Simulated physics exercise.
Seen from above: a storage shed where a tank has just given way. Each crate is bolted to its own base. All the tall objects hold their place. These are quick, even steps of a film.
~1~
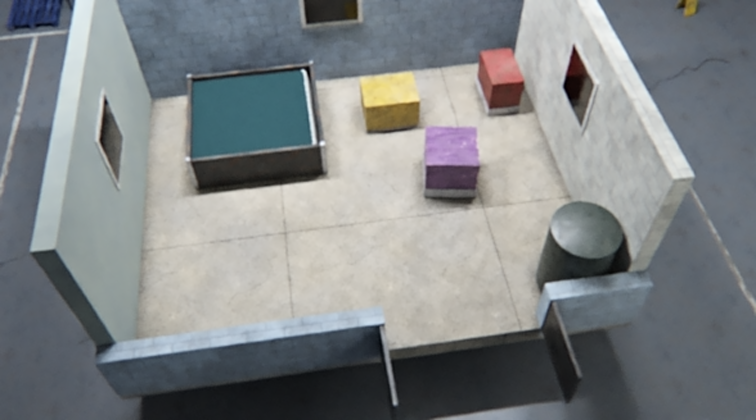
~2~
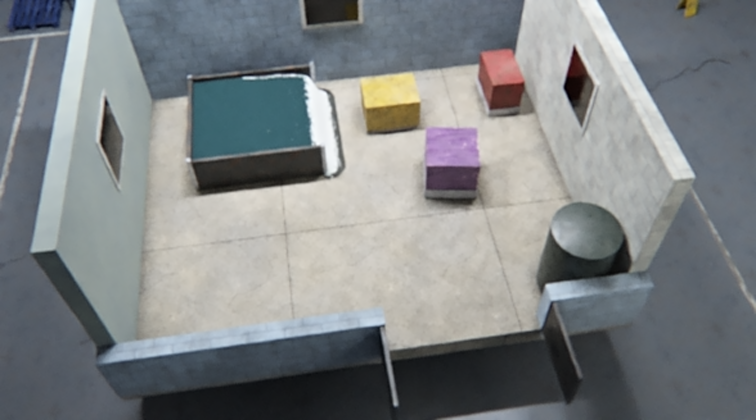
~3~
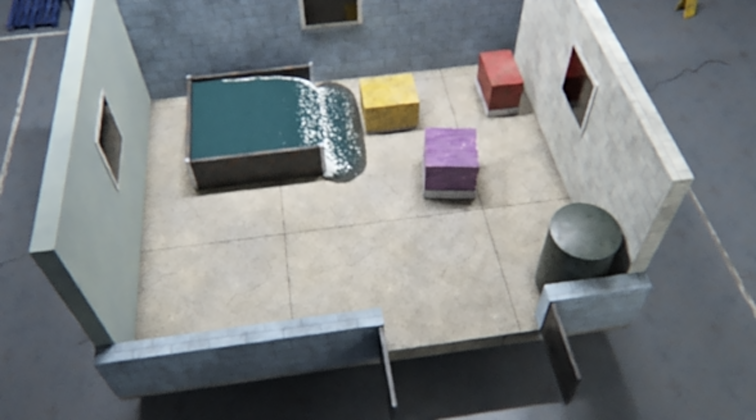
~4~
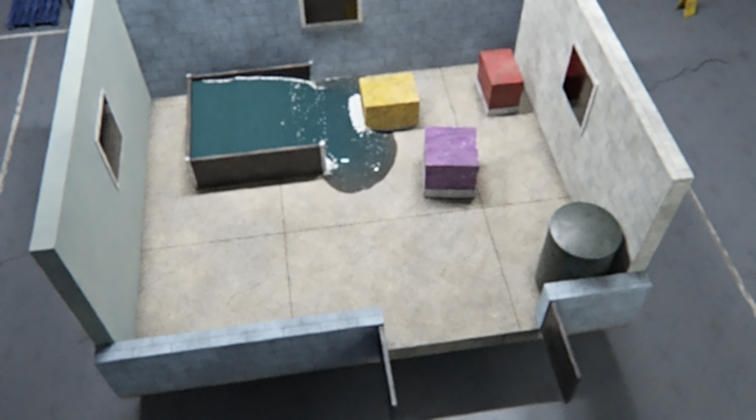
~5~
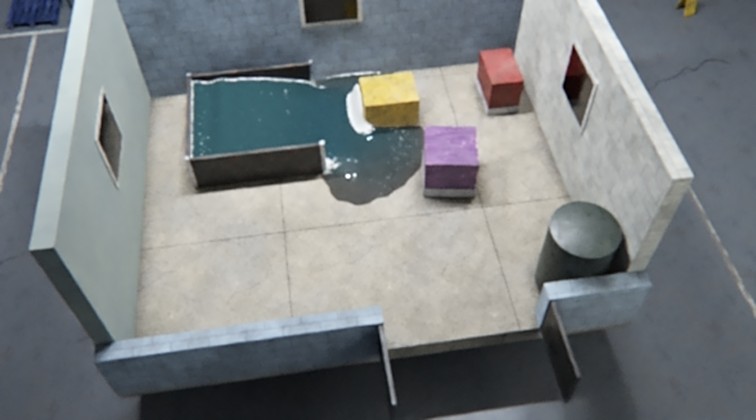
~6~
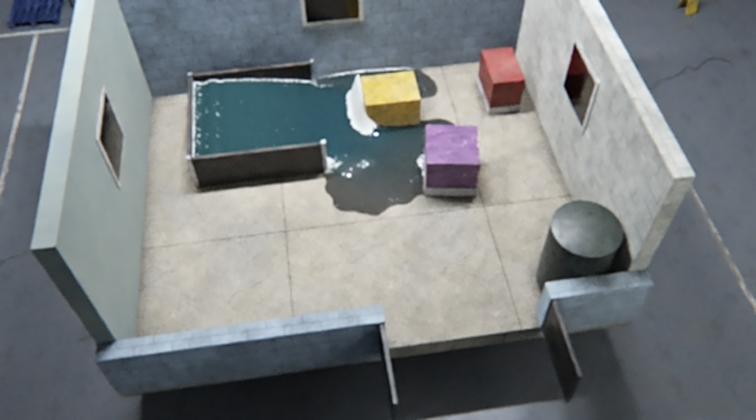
The clip opens on a roofless room seen from above, with still teal water in an open tank at the left. Water pours out the tank's right side in a foaming front, strikes the yellow block, then spreads around it and reaches the purple block, while all the blocks stay put.
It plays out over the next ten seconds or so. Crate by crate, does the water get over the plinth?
The yellow crate is soaked; the purple crate is soaked; the red crate is soaked.
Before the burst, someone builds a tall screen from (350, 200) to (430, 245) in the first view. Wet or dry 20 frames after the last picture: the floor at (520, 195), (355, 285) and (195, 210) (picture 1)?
In turn: Under water, no water, not flooded.
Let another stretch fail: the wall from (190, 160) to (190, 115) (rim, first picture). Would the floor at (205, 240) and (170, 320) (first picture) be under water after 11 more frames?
In that order: Flooded, flooded.
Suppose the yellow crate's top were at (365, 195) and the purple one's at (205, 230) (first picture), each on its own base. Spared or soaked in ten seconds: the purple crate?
Then: The purple crate remains dry.
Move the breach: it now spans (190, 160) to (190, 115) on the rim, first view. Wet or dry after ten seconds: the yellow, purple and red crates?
My reading: Yellow crate ends up wet, purple crate stays dry, red crate remains dry.
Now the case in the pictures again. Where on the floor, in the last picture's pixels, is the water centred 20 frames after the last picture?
At about (381, 141).
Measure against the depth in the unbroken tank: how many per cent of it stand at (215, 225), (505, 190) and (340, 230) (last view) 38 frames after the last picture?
About 2, 8 and 2 per cent.
A moment on, water covers 30 % of the floor; the yellow crate water round its plinth, the purple crate water round its plinth, the red crate water round its plinth.
Next, water covers 45 % of the floor; the yellow crate water round its plinth, the purple crate water round its plinth, the red crate water round its plinth.
Then, water covers 60 % of the floor; the yellow crate water round its plinth, the purple crate water round its plinth, the red crate water round its plinth.
Later, water covers 80 % of the floor; the yellow crate water round its plinth, the purple crate water round its plinth, the red crate water round its plinth.
In the end, water covers 95 % of the floor; the yellow crate was topped, the purple crate was topped, the red crate was topped.
